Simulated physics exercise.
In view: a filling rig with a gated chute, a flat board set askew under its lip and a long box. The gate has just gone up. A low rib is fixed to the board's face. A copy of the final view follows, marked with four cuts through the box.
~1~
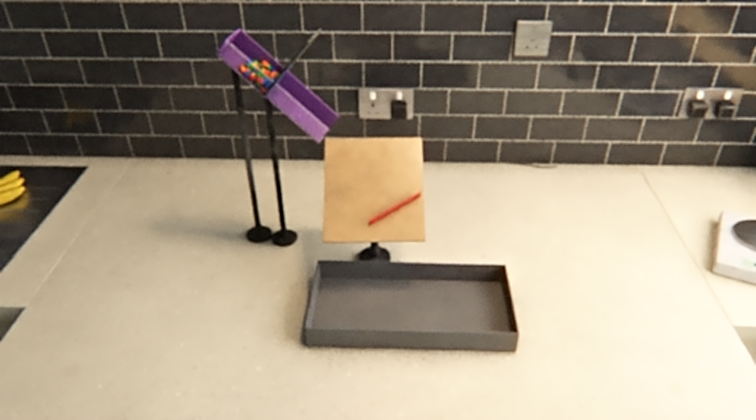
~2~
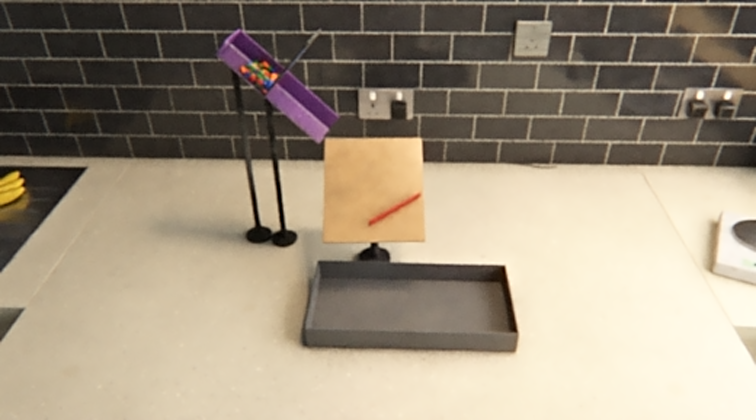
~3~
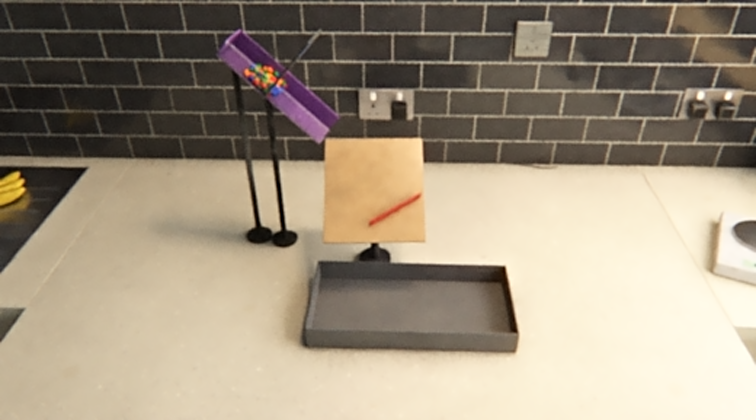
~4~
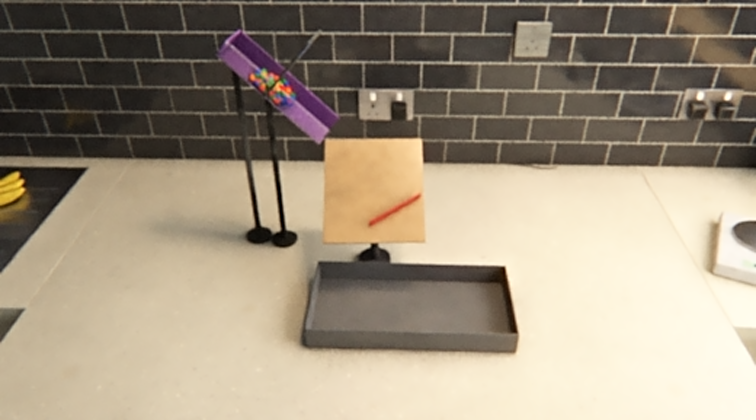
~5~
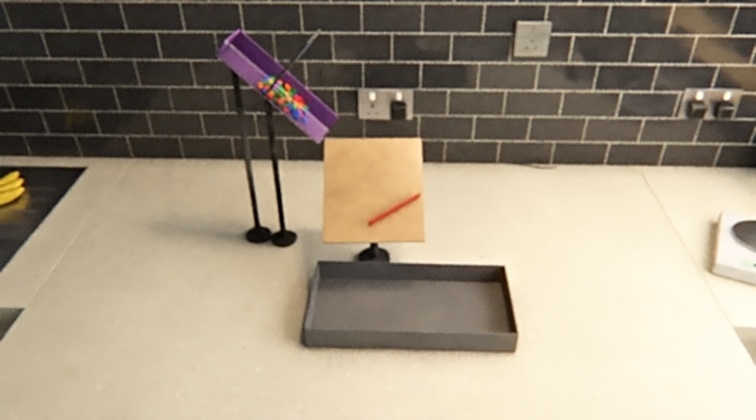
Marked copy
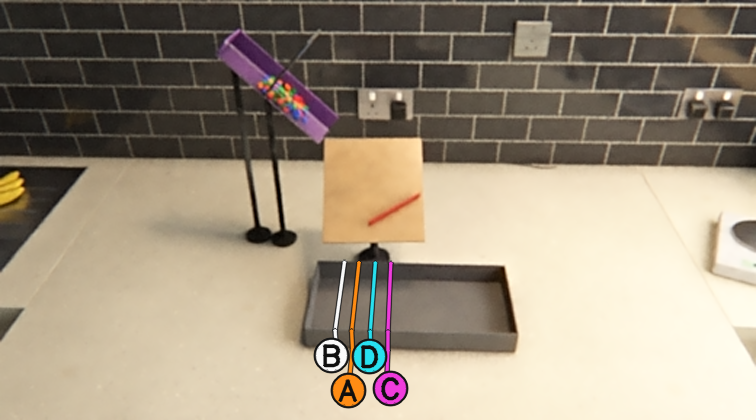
A raised purple chute stands above a tilted board as colourful jelly beans slide down it rightward.
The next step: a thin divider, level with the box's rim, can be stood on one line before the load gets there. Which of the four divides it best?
A is best.
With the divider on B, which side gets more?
Right.
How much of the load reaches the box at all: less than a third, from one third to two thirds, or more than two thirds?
It is from one third to two thirds.
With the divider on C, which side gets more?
The left side.
On the marked copy, line A crosses the front rim at (351, 330); line B crosses the front rim at (335, 329); line C crosses the front rim at (388, 330); line D crosses the front rim at (370, 330).
With A, of what is caught, about a third on the left of the divider, about two thirds on the right.
With B, of what is caught, none on the left of the divider, all on the right.
With C, of what is caught, nearly all on the left of the divider, a small part on the right.
With D, of what is caught, most on the left of the divider, a small part on the right.
